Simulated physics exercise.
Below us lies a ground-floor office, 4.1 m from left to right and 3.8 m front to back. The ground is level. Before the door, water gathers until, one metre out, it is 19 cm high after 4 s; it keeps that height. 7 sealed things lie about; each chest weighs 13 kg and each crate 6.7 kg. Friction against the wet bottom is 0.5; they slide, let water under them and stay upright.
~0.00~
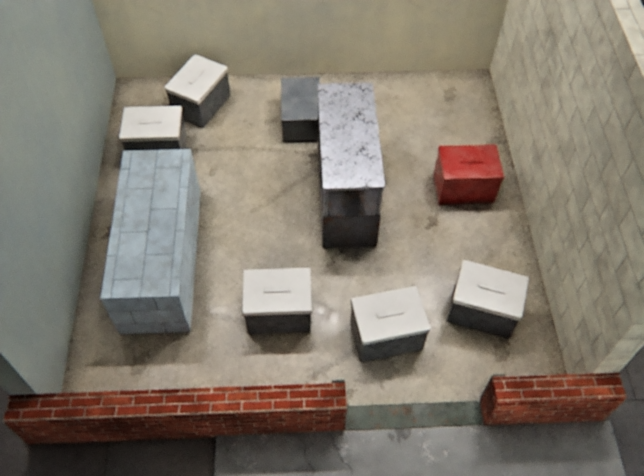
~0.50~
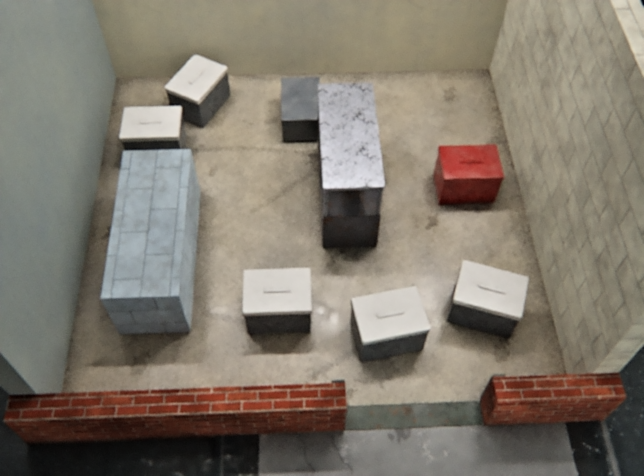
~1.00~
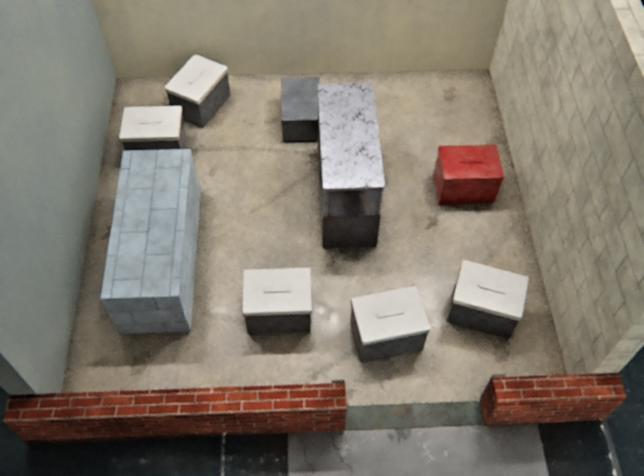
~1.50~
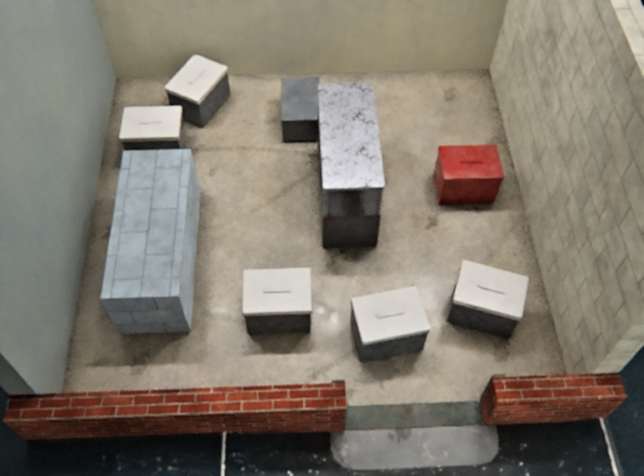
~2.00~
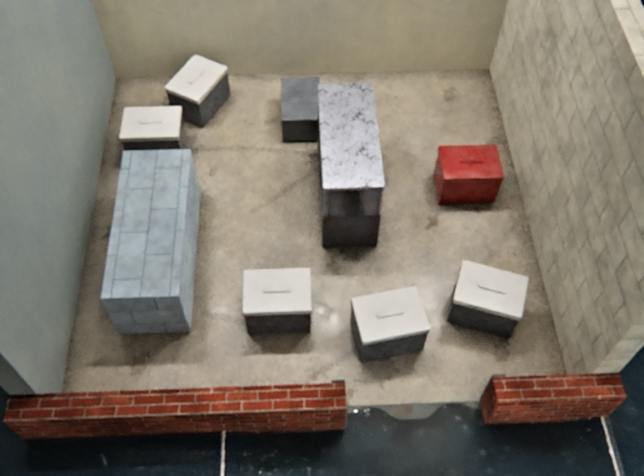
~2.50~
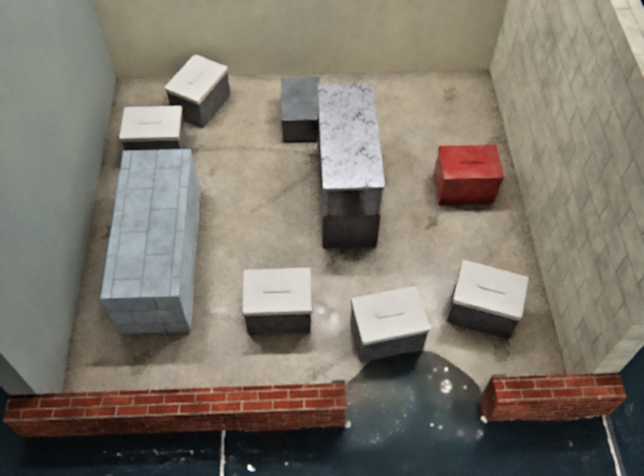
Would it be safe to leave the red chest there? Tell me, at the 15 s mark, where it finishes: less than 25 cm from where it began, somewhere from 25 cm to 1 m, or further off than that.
It finishes more than 1 m away.
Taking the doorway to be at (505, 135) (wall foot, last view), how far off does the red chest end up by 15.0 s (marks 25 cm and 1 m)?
The red chest creeps a bit.
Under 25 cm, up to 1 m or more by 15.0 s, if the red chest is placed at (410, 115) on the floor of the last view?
By then it winds up well off.
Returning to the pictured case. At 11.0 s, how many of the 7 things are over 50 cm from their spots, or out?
By my tally, 4.
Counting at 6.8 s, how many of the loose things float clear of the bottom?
It comes to 1.
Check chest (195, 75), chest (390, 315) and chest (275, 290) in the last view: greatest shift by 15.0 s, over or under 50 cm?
Order as asked: Beyond, beyond, below.
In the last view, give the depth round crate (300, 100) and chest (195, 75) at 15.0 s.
Around 12 cm and 15 cm.
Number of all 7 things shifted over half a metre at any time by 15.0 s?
That makes 5.
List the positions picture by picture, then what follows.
The first picture shows the red chest at (471, 161) rests on the ground; water covers 0.0 m2; 0 of 7 have shifted.
The second picture shows the red chest at (471, 161) rests on the ground; water covers 0.0 m2; 0 of 7 have shifted.
The third picture shows the red chest at (471, 161), on the bottom; 0.0 m2 under water; 0 of 7 have shifted.
The fourth picture shows the red chest at (471, 161), on the bottom; 0.0 m2 under water; 0 of 7 have shifted.
The fifth picture shows the red chest at (471, 161) rests on the ground; water covers 0.0 m2; 0 of 7 have shifted.
The sixth picture shows the red chest at (471, 161), on the bottom; water covers 0.3 m2; 0 of 7 have shifted.
After 3.5 s the red chest is near (471, 161), 0.0 m from its start, aground; 0 afloat.
After 6.8 s the red chest is near (467, 92), 0.9 m from its start, aground; 1 afloat.
After 11.0 s the red chest is near (309, 77), 1.9 m from its start, afloat; 6 afloat.
After 15.0 s the red chest is near (167, 118), 2.9 m from its start, afloat; 7 afloat.
